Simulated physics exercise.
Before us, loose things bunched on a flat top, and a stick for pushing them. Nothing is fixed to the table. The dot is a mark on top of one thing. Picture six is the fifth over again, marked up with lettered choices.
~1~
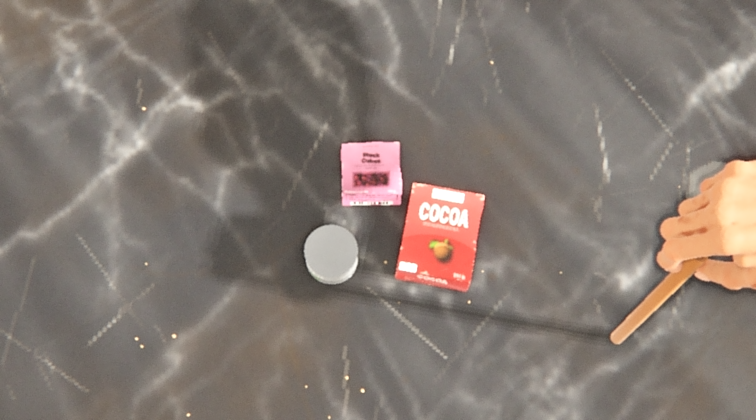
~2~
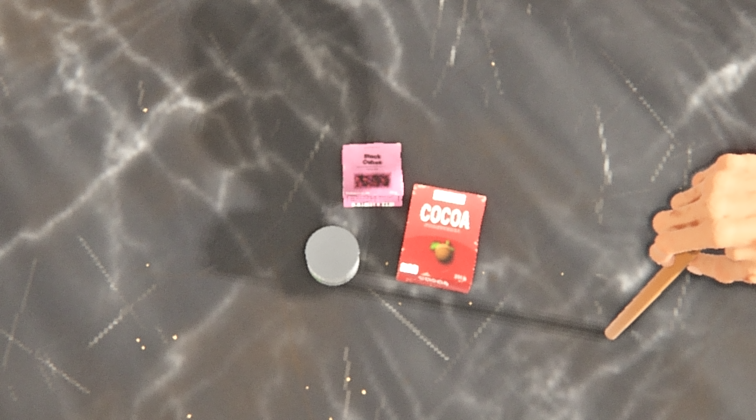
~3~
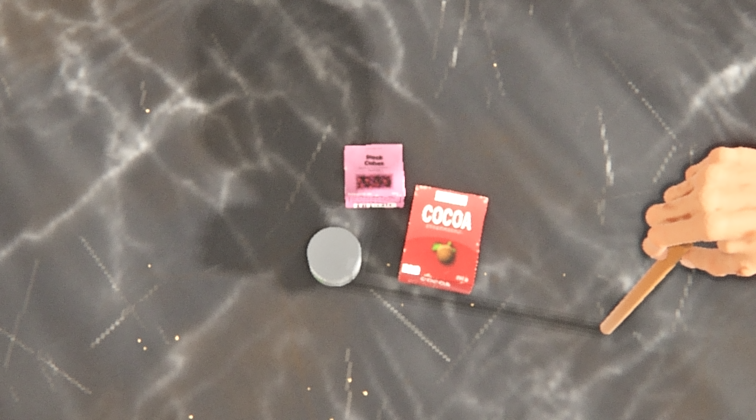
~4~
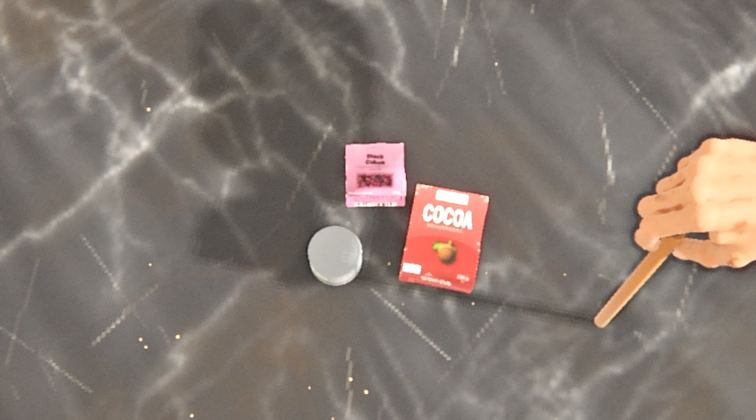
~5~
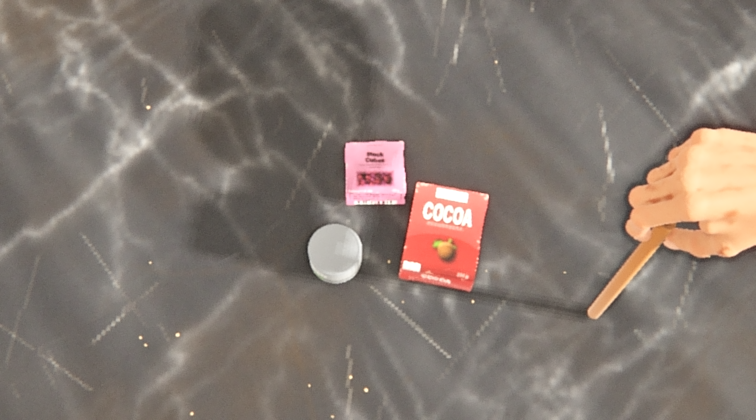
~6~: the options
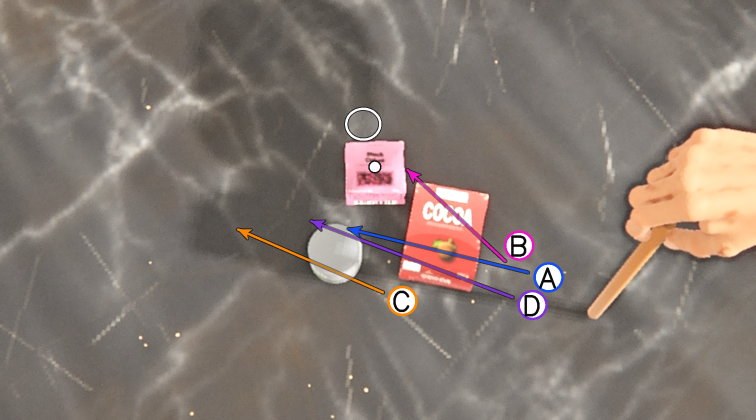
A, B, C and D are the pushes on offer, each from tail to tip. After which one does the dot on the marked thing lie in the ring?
Choose stroke D.
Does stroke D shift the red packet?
Yes.
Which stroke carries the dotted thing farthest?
That is A.
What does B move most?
The red packet goes farthest.
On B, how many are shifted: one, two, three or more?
It moves two.
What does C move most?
The grey tub goes farthest.
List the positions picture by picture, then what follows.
In the first frame, red packet (440, 237); pink packet (371, 174); grey tub (332, 255).
In the second frame, grey tub (333, 256); red packet (441, 239).
In the third frame, pink packet (374, 176); grey tub (335, 257).
In the fourth frame, red packet (444, 239); pink packet (375, 175).
In the fifth frame, grey tub (335, 254); red packet (444, 237); pink packet (375, 173).
On the copy, A from (528, 272) to (348, 229); B from (505, 261) to (408, 170); C from (383, 293) to (238, 229); D from (513, 298) to (311, 221); the ring at (363, 124); the white dot at (375, 167).
On D. First, foot of the stick (439, 270); pink packet (369, 168); red packet (423, 220).
Then, foot of the stick (366, 242); pink packet (363, 138); red packet (398, 197).
Finally, foot of the stick (311, 222); pink packet (364, 131); red packet (396, 194); the dot on the pink packet is in the ring.
By contrast, A leaves the dotted thing at (331, 127); B leaves the dotted thing at (353, 168); C leaves the dotted thing at (375, 173).
